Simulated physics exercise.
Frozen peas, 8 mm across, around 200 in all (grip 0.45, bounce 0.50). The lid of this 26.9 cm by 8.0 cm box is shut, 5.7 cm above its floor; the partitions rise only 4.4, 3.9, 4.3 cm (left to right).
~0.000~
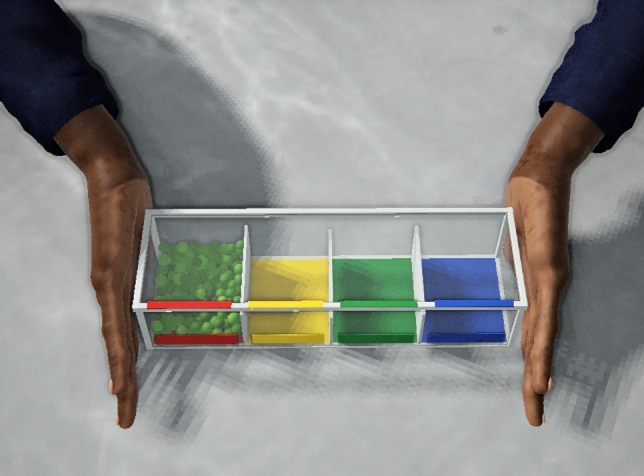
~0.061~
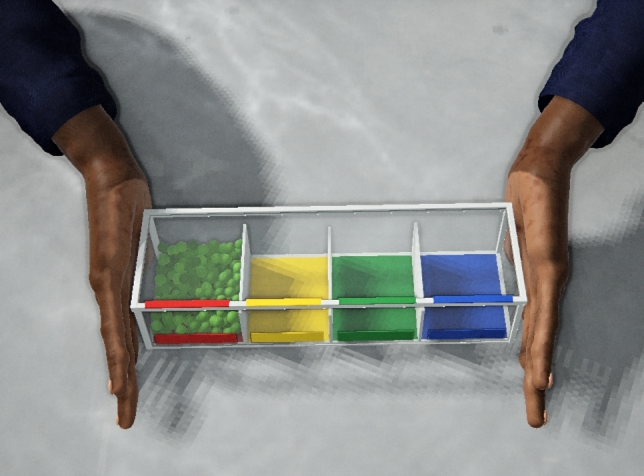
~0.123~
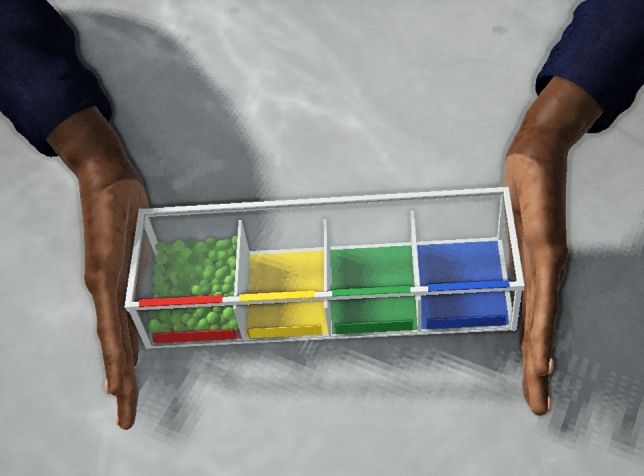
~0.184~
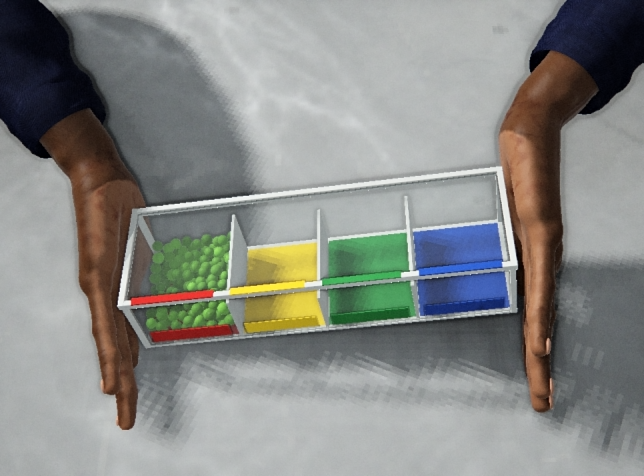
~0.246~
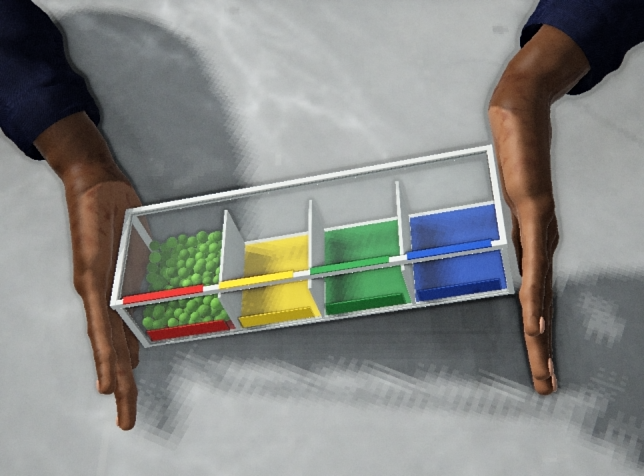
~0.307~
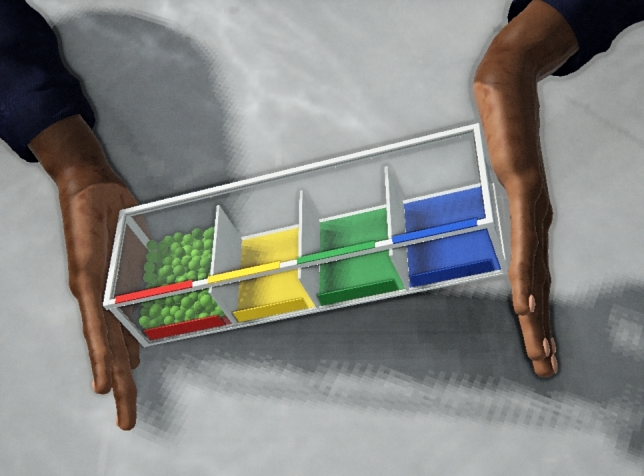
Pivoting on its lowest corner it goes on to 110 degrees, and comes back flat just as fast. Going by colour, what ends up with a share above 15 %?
Red: Yes, blue: No, green: No, yellow: No.
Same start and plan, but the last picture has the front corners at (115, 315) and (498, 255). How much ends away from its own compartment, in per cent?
Then about 0 per cent.
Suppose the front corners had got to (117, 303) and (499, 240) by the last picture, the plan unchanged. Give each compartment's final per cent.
Red 100; blue 0; green 0; yellow 0.
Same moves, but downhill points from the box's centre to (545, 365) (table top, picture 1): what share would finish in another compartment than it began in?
Some 15 per cent.
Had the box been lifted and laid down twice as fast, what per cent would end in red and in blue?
Then: Red 100, blue 0.
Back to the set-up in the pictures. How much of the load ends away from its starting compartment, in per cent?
Roughly 0 per cent.
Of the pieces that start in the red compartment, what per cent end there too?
About 100 per cent.
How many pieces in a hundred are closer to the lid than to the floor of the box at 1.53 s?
Some 50 per cent.
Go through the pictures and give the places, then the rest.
In the first frame, box tilt 0 degrees, front corners at (140, 305) and (521, 303); red 100 %.
In the second frame, box tilt 1 degrees, front corners at (138, 305) and (520, 298).
In the third frame, box tilt 5 degrees, front corners at (132, 304) and (518, 283), lowest corner left back.
In the fourth frame, box tilt 10 degrees, front corners at (125, 303) and (511, 263), lowest corner left back.
In the fifth frame, box tilt 15 degrees, front corners at (118, 302) and (501, 242), lowest corner left back.
In the sixth frame, box tilt 20 degrees, front corners at (111, 302) and (487, 221), lowest corner left back; red 100 %. Its pace works out near 80 degrees a second.
Then, at 1.53 s, tilt 110 degrees; red 100 %.
Then, at 2.35 s, tilt 49 degrees; red 100 %.
After 3.18 s, tilt 0 degrees; red 100 %.
In the end, at 3.6 s, red 100 %, blue 0 %, green 0 %, yellow 0 %.
